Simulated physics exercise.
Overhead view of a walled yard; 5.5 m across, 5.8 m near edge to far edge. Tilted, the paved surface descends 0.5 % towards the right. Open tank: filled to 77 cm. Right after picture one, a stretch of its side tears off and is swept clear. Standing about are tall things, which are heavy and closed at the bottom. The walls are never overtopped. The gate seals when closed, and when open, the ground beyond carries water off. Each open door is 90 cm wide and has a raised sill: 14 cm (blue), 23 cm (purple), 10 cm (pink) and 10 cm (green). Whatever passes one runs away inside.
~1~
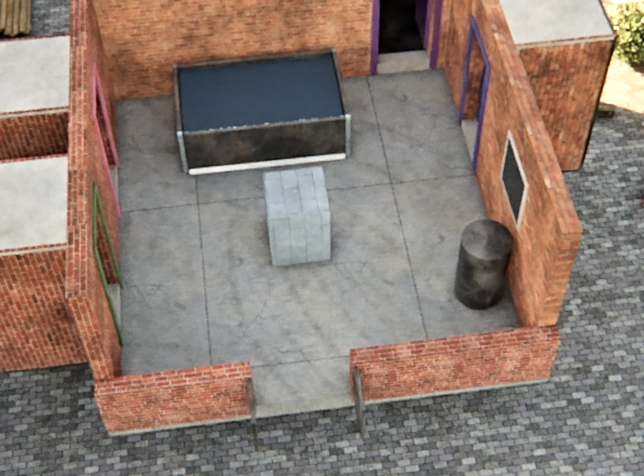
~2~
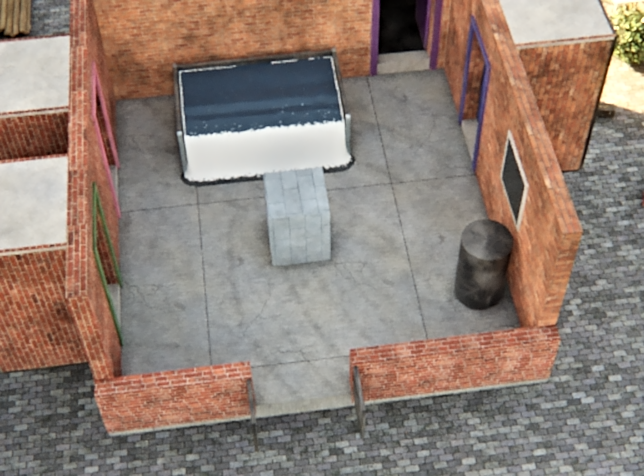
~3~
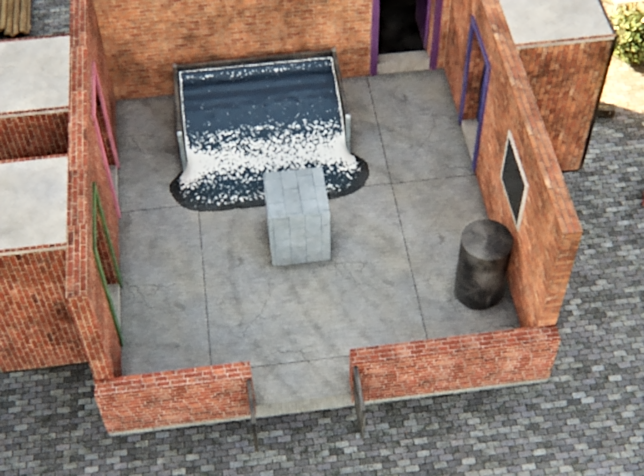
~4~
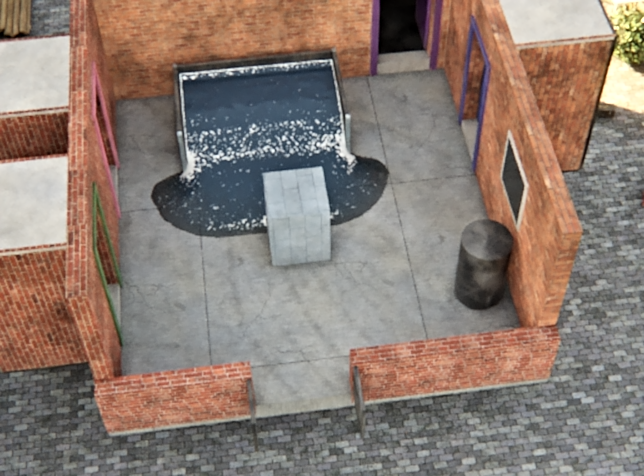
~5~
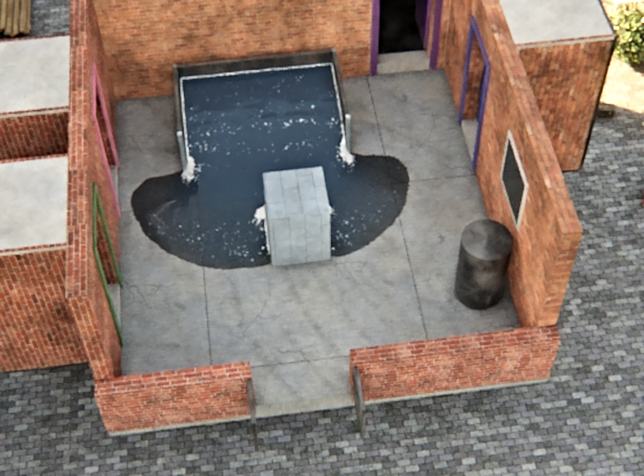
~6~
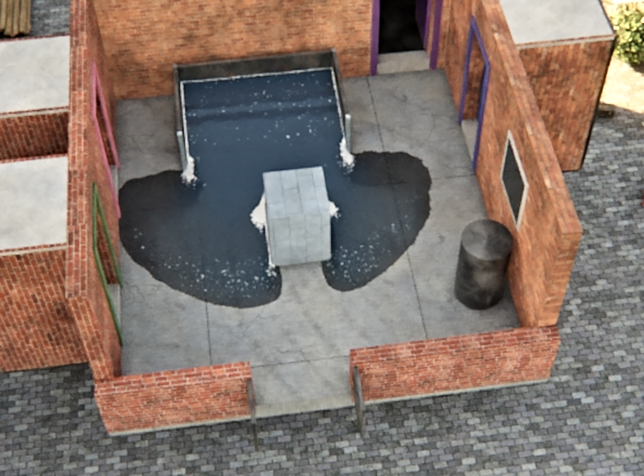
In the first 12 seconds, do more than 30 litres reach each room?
My prediction: Blue door: Falls short, purple door: Falls short, pink door: Falls short, green door: Tops the amount.
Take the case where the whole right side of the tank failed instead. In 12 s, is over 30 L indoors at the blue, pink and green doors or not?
Blue: Exceeding the limit; pink: Within the limit; green: Within the limit.
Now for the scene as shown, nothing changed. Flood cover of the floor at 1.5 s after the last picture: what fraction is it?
Roughly 70 % of the floor.
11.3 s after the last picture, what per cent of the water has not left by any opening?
Share still there: About 78 %.
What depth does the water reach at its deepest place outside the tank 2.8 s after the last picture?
Roughly 23 cm.
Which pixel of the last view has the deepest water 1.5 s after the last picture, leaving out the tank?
Roughly (123, 382).
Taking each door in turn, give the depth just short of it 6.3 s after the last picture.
Depths: Blue door 9 cm, purple door 18 cm, pink door 5 cm, green door 6 cm.
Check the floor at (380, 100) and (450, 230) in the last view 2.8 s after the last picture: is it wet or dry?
I'd say spared, then drenched.
Then, 0.7 s after the last picture water covers 65 % of the floor and is deepest (45 cm) near (286, 209); blue door not reached, purple door not reached, pink door 4 cm at the sill, 0 L in, green door 10 cm at the sill, 0 L in.
Then, 1.5 s after the last picture water covers 70 % of the floor and is deepest (45 cm) near (123, 382); blue door 1 cm at the sill, 0 L in, purple door not reached, pink door 2 cm at the sill, 0 L in, green door 21 cm at the sill, 15 L in.
Then, 2.8 s after the last picture water covers 75 % of the floor and is deepest (23 cm) near (351, 378); blue door 11 cm at the sill, 0 L in, purple door not reached, pink door 9 cm at the sill, 0 L in, green door 17 cm at the sill, 49 L in.
Then, 6.3 s after the last picture water covers 95 % of the floor and is deepest (22 cm) near (439, 77); blue door 9 cm at the sill, 0 L in, purple door 18 cm at the sill, 0 L in, pink door 5 cm at the sill, 2 L in, green door 6 cm at the sill, 65 L in.
Then, 11.3 s after the last picture water covers 95 % of the floor and is deepest (12 cm) near (300, 83); blue door 9 cm at the sill, 0 L in, purple door 10 cm at the sill, 0 L in, pink door 6 cm at the sill, 2 L in, green door 4 cm at the sill, 65 L in.
